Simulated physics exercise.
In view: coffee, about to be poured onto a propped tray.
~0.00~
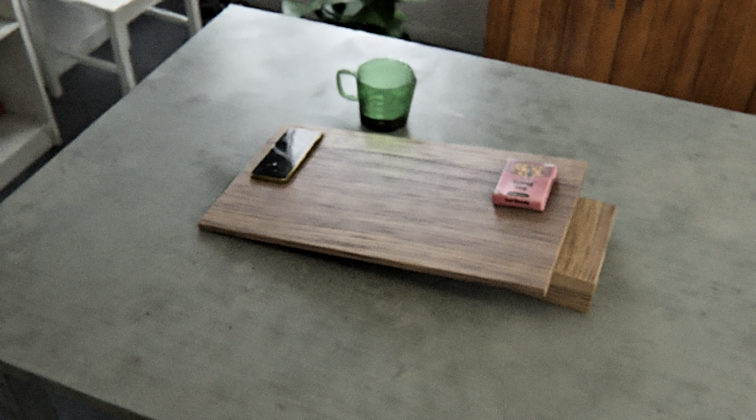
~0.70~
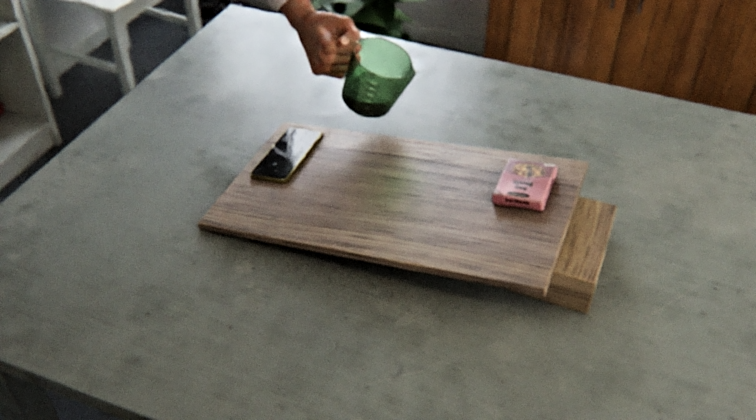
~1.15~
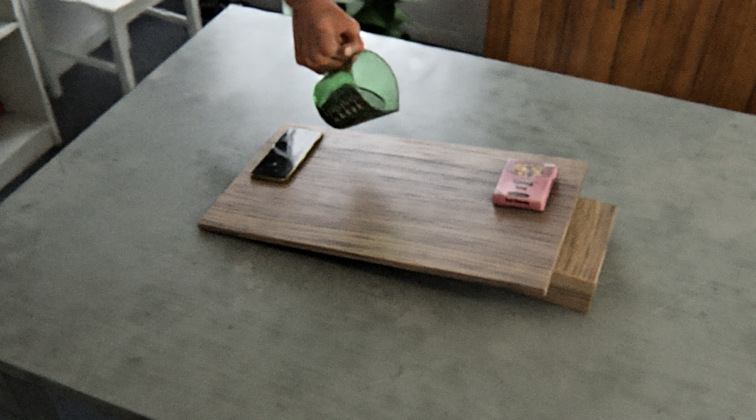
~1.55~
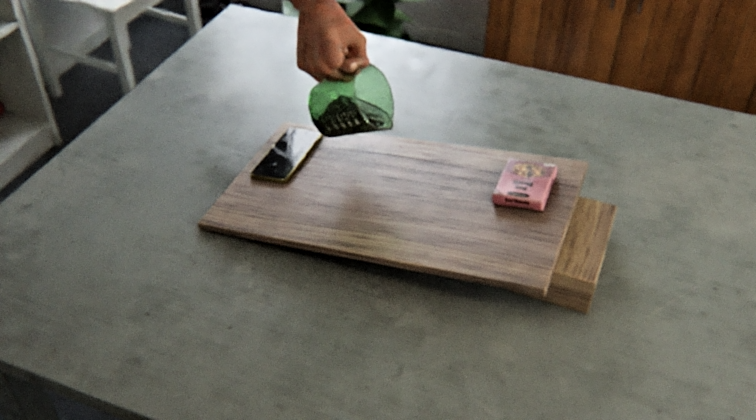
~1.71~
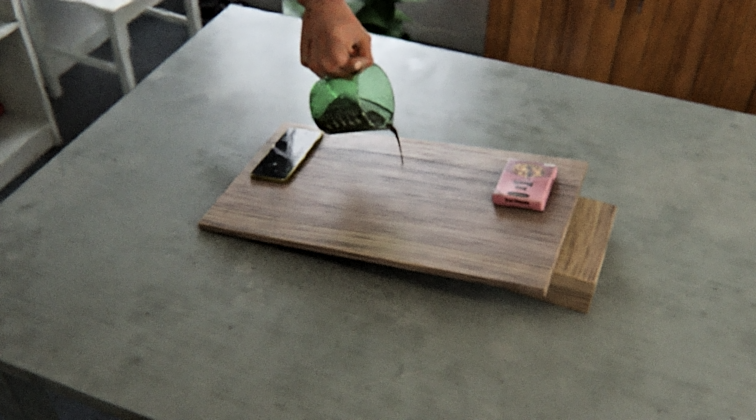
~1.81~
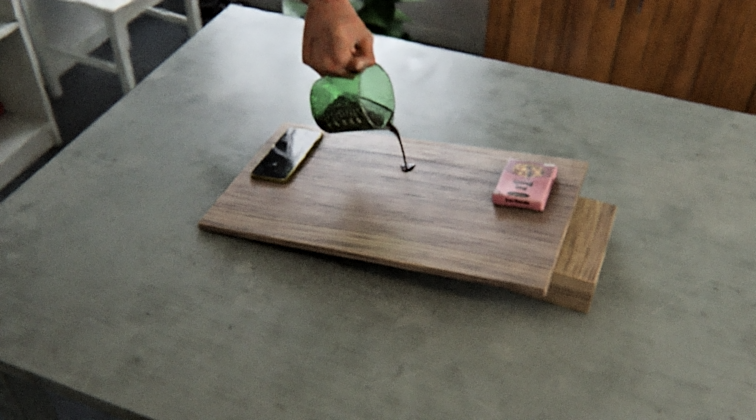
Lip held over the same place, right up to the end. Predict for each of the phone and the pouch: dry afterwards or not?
On the left the phone: Not dry; on the right the pouch: Dry.
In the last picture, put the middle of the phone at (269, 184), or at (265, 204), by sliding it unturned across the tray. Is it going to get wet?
At the first spot it gets dampened, at the second spot it remains clean.
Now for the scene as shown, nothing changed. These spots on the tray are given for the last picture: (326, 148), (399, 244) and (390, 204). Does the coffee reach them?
Lab note - spot 1: Contact; spot 2: No contact; spot 3: No contact.
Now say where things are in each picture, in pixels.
The first picture shows the tray slopes down to the left; measuring jug (384, 95) about a quarter full; phone (287, 154); pouch (525, 184).
The second picture shows measuring jug about a quarter full, surface at (371, 89); phone (287, 154).
The third picture shows measuring jug (356, 91) tipped 50° with all of its load; pouch (525, 184).
The fourth picture shows the tray slopes down to the left; measuring jug (351, 103) tipped 60° with all of its load; phone (287, 154).
The fifth picture shows the first of it lands; measuring jug (353, 101) tipped 65° with all of its load; pouch (525, 184).
The sixth picture shows the first of it lands; measuring jug (353, 101) tipped 65° with all of its load; phone (287, 154); pouch (525, 184).
After 2.6 s, it runs down to the left; the phone is dry; the pouch is dry.
After 4.8 s, it runs down to the left and off the end; the phone is wet; the pouch is dry.
After 8.9 s, it runs down to the left and off the end; the phone is wet; the pouch is dry.
